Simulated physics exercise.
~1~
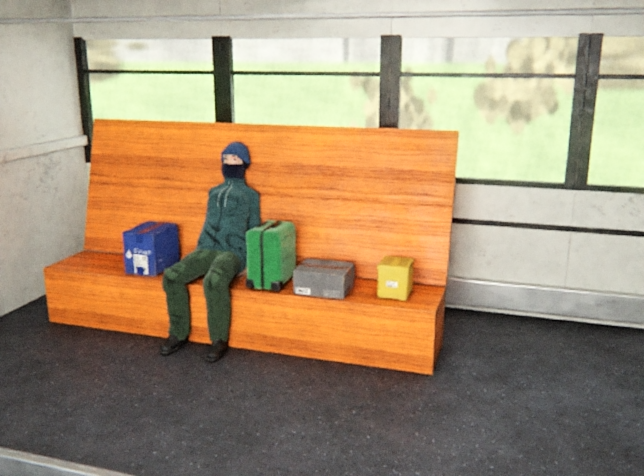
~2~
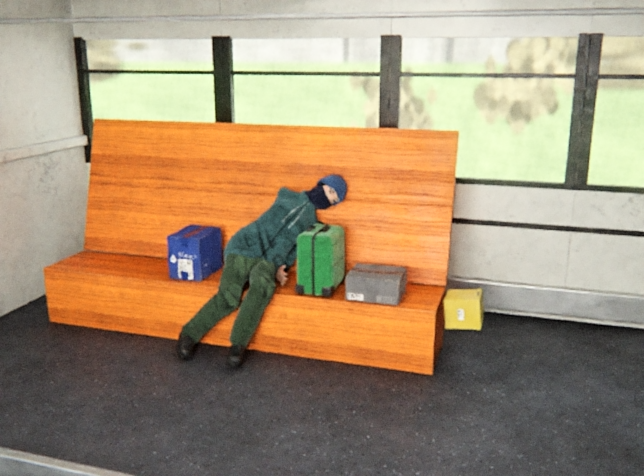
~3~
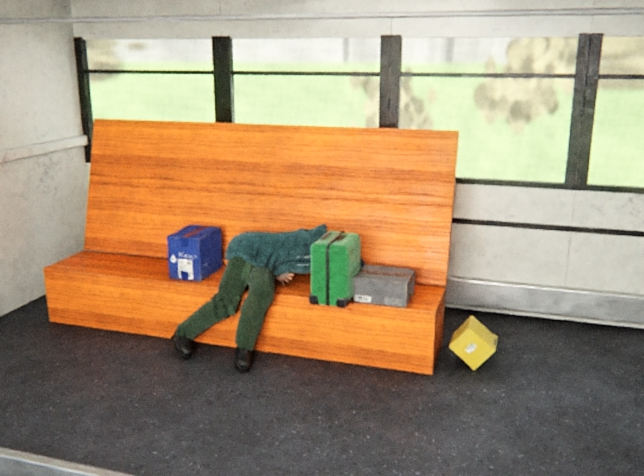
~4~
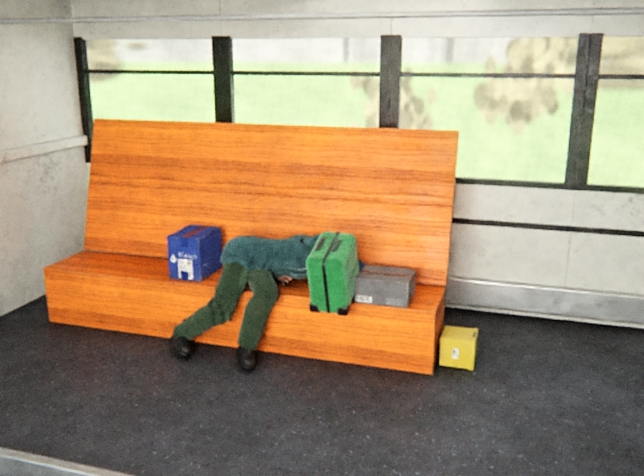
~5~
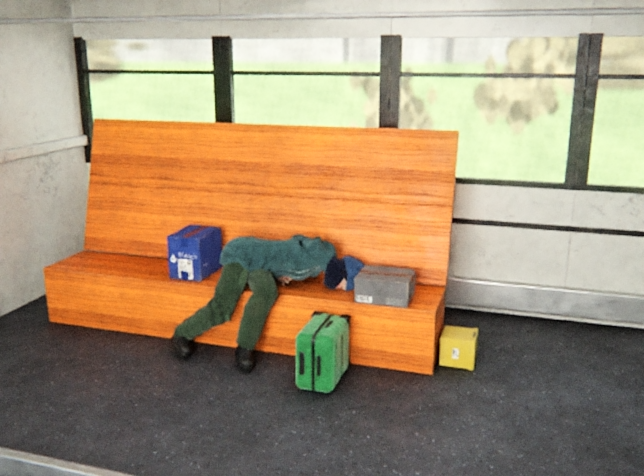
A seated passenger topples right along the bench as a yellow tub, then a green case, falls off.
